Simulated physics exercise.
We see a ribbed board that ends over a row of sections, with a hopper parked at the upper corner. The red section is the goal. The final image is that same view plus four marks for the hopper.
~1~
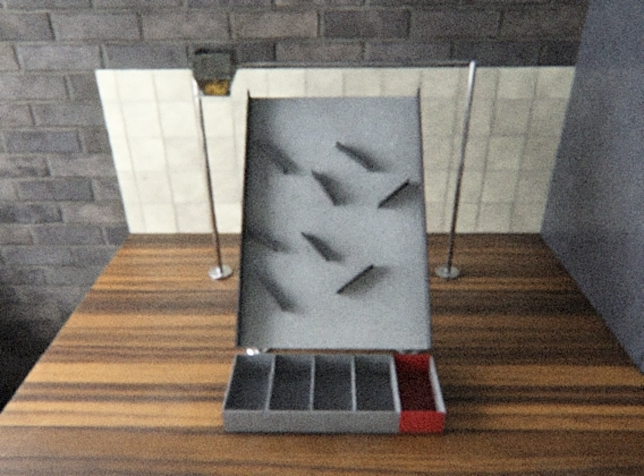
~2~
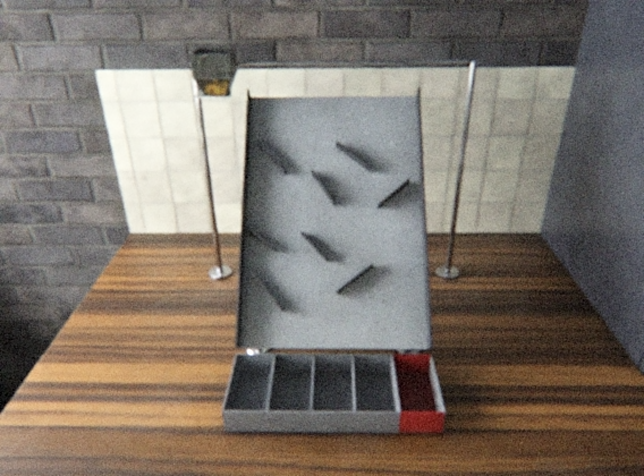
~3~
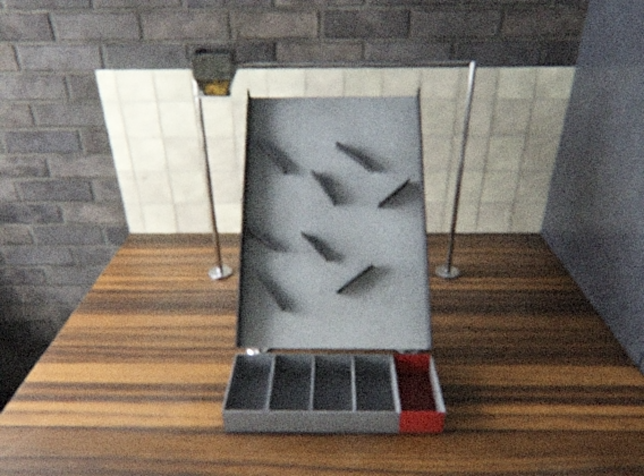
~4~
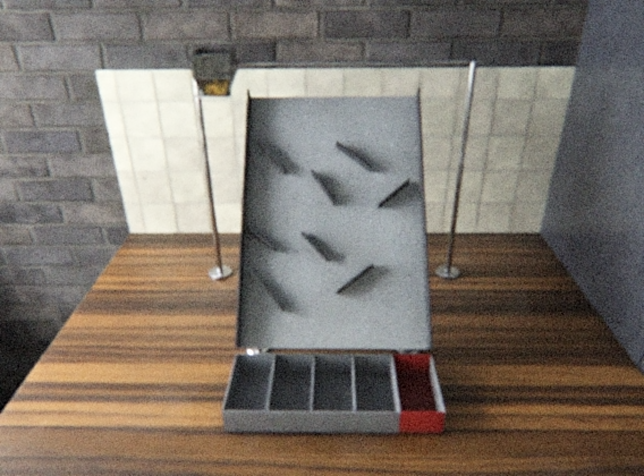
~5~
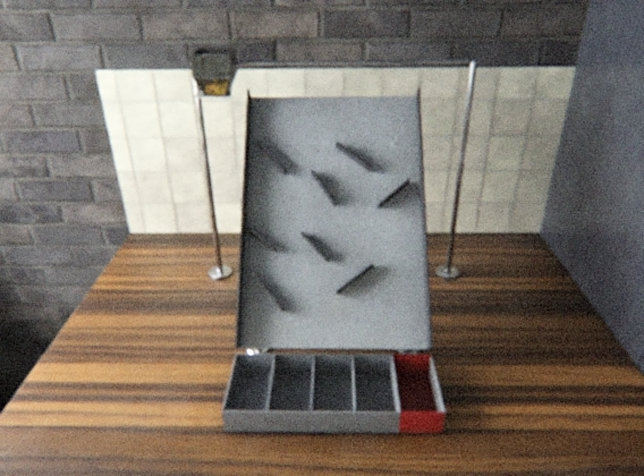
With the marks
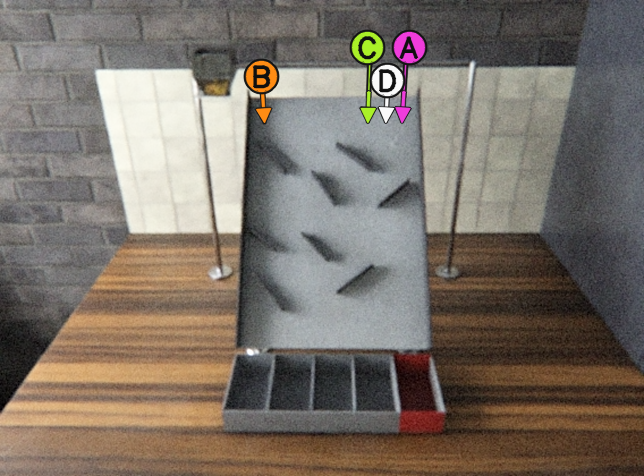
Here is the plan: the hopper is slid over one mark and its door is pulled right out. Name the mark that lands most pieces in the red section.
A beats the others.
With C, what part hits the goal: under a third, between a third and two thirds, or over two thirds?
Under a third.
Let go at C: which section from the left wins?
The second from the left.
On the marked copy, mark A meets the board at (402, 117); mark B meets the board at (264, 117); mark C meets the board at (367, 117); mark D meets the board at (386, 117).
If A is chosen, about a third in the red section, about two thirds in other sections.
If B is chosen, none in the red section, nearly all in other sections, a small part held on the board.
If C is chosen, none in the red section, all in other sections.
If D is chosen, a small part in the red section, nearly all in other sections.
